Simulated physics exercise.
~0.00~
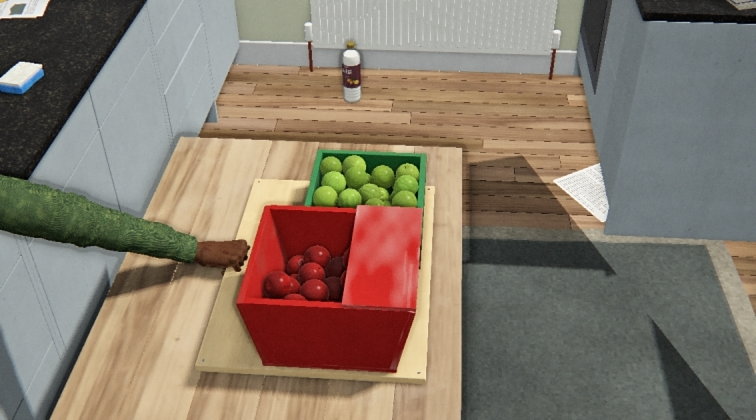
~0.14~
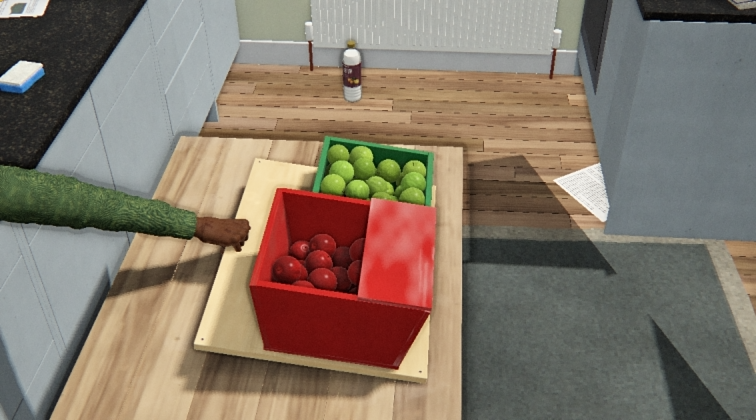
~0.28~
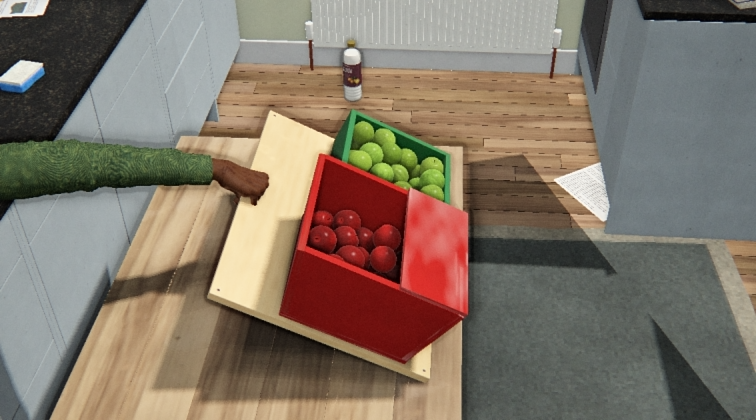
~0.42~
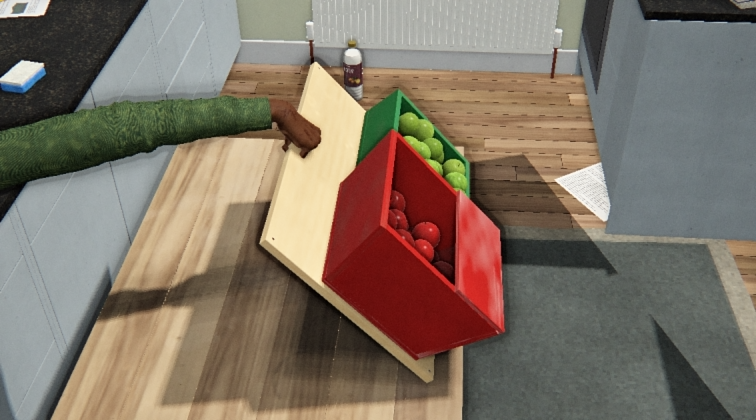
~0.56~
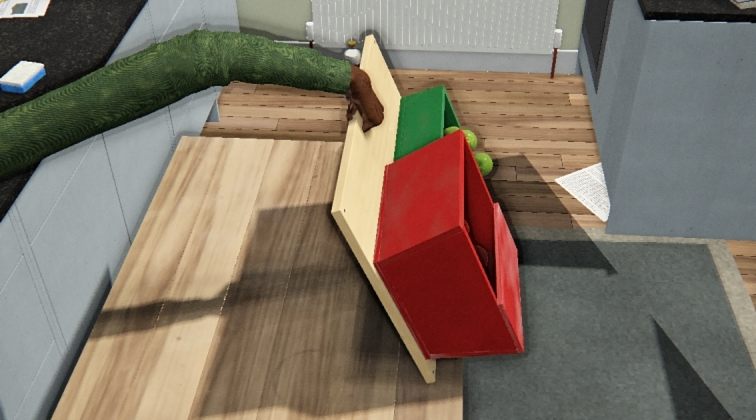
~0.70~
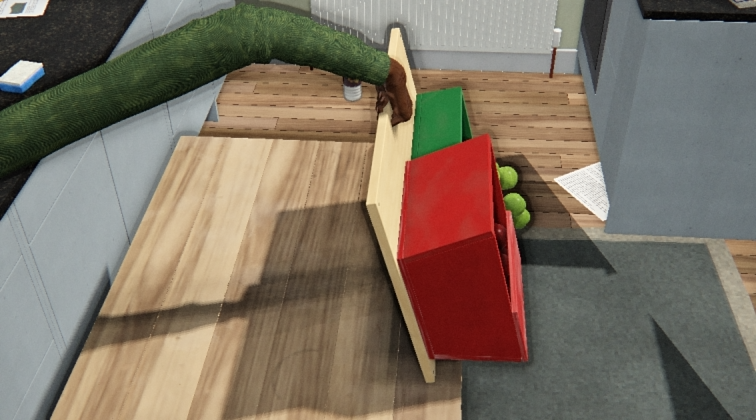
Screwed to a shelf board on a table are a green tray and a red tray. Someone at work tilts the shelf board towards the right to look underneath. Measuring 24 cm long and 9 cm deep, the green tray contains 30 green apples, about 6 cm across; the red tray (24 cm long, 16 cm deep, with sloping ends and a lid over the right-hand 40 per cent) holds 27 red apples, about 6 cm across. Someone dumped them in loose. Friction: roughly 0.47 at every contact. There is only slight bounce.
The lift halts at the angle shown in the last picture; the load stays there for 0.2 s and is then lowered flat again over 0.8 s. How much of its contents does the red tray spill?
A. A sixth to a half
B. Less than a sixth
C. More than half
Answer: B.
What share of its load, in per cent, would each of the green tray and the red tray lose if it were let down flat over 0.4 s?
Well, that would cost the green tray 30 per cent and the red tray 0 per cent.
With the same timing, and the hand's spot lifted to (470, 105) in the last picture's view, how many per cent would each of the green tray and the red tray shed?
In that setup the green tray sheds 90 per cent of its load, while the red tray sheds 0 per cent.
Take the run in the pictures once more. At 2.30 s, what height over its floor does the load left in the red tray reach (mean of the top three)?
It reaches close to 15 cm.
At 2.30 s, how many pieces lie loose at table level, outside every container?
Around 0 in all.
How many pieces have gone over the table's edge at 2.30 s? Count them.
I'd estimate some 8 at that moment.
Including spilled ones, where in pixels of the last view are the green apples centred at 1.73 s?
Centred roughly at (404, 208).
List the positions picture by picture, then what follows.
In the first frame (each is followed by its nearest rim corner in this view, unless another is named), red tray, (409, 309); green tray (by its farthest rim corner), (323, 151); 0° from level; none out.
The second frame shows red tray, (424, 308); green tray, (330, 138); 8° from level.
The third frame shows red tray, (459, 312); 27° from level.
The fourth frame shows red tray, (496, 327); 49° from level.
The fifth frame shows red tray, (517, 346); 68° from level; 1 out, the lowest apple at (481, 164).
The sixth frame shows red tray, (522, 355); 76° from level; 5 out, the lowest apple at (519, 218).
After 0.96 s, tilt 75°; green tray 23 in, 7 out and red tray 27 in, 0 out.
After 1.28 s, tilt 41°; green tray 22 in, 8 out and red tray 27 in, 0 out.
After 1.73 s, tilt 0°; green tray 22 in, 8 out and red tray 27 in, 0 out.
Outcome (at 2.30 s), green tray 22 in, 8 out and red tray 27 in, 0 out. Asked share, 0 of 27, 0 per cent.
